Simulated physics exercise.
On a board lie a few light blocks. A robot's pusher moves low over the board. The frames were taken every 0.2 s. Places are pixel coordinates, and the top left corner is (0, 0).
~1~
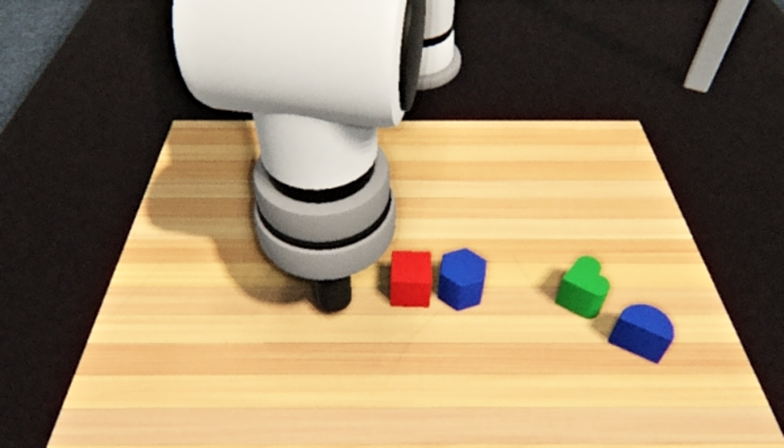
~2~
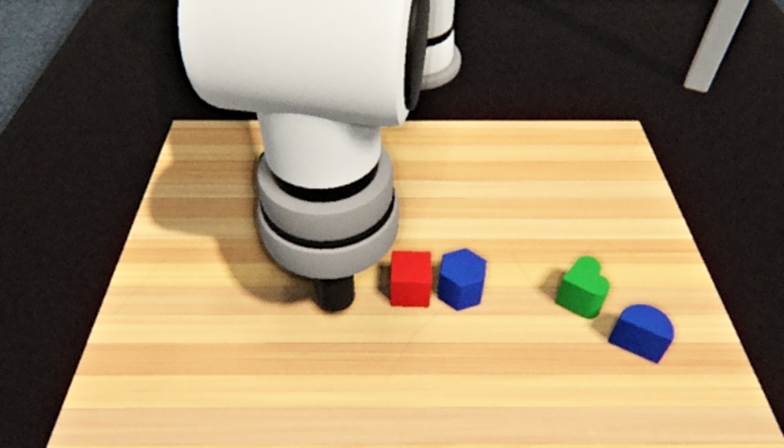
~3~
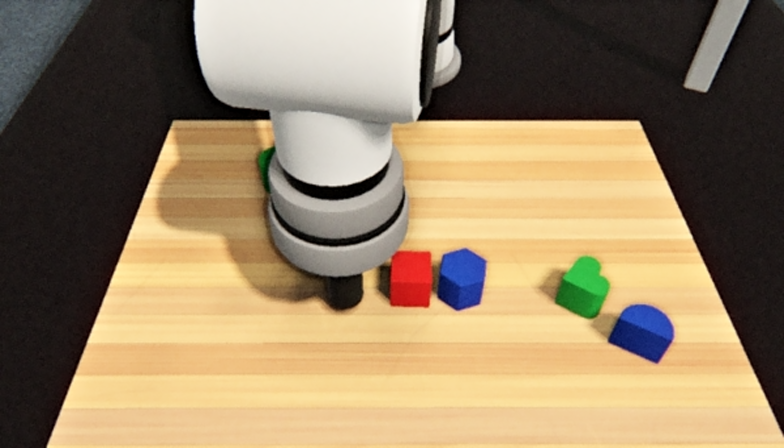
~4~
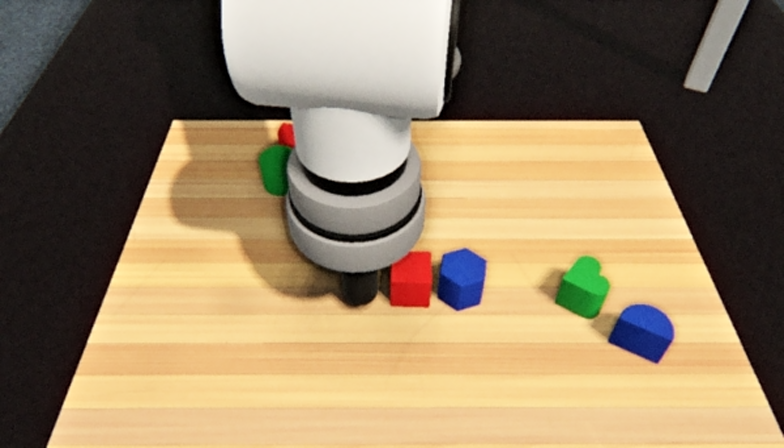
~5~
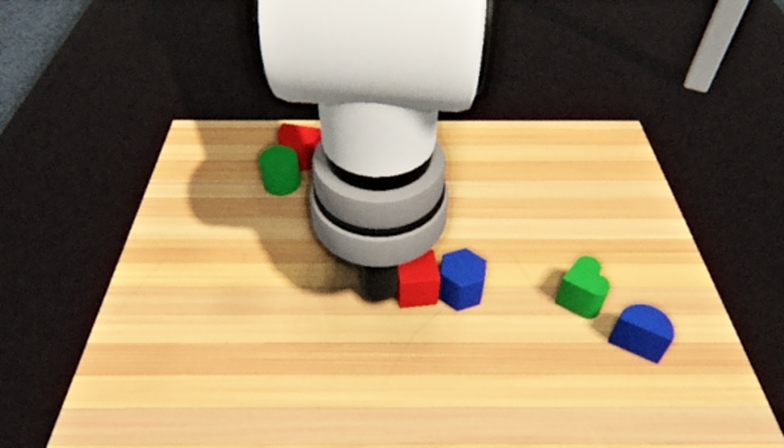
On a wooden board scattered with small red, blue and green blocks, a white and gray robot arm slid its black pusher rightward up to a red square block and nudged it slightly right.
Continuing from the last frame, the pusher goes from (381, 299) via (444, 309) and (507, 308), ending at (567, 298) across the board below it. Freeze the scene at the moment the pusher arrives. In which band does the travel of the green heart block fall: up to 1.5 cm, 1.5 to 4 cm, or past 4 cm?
That one ends up 1.5 to 4 cm from where it is now.
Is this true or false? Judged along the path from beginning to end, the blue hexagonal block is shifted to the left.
The statement is true.
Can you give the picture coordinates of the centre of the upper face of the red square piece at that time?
Top centre: (572, 243).
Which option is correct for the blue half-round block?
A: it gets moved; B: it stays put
B (it stays put)
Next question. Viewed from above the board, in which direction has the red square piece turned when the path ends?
It makes a counterclockwise turn.
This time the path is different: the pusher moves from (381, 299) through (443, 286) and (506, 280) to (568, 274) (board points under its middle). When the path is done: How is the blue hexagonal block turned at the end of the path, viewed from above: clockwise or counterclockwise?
Rotation: Counter-clockwise.
On the path given first. One third of the way, pusher at (446, 298); red square piece at (480, 269), turned 20° anticlockwise; blue hexagonal block at (516, 254), turned 40° anticlockwise.
Two thirds of the way, pusher at (511, 298); red square piece at (538, 260), turned 55° anticlockwise; blue hexagonal block at (553, 233), turned 70° anticlockwise.
At the end, pusher at (571, 287); red square piece at (572, 243), turned 80° anticlockwise; blue hexagonal block at (564, 213), turned 100° anticlockwise; green heart block at (614, 275), turned 20° anticlockwise; blue half-round block still.
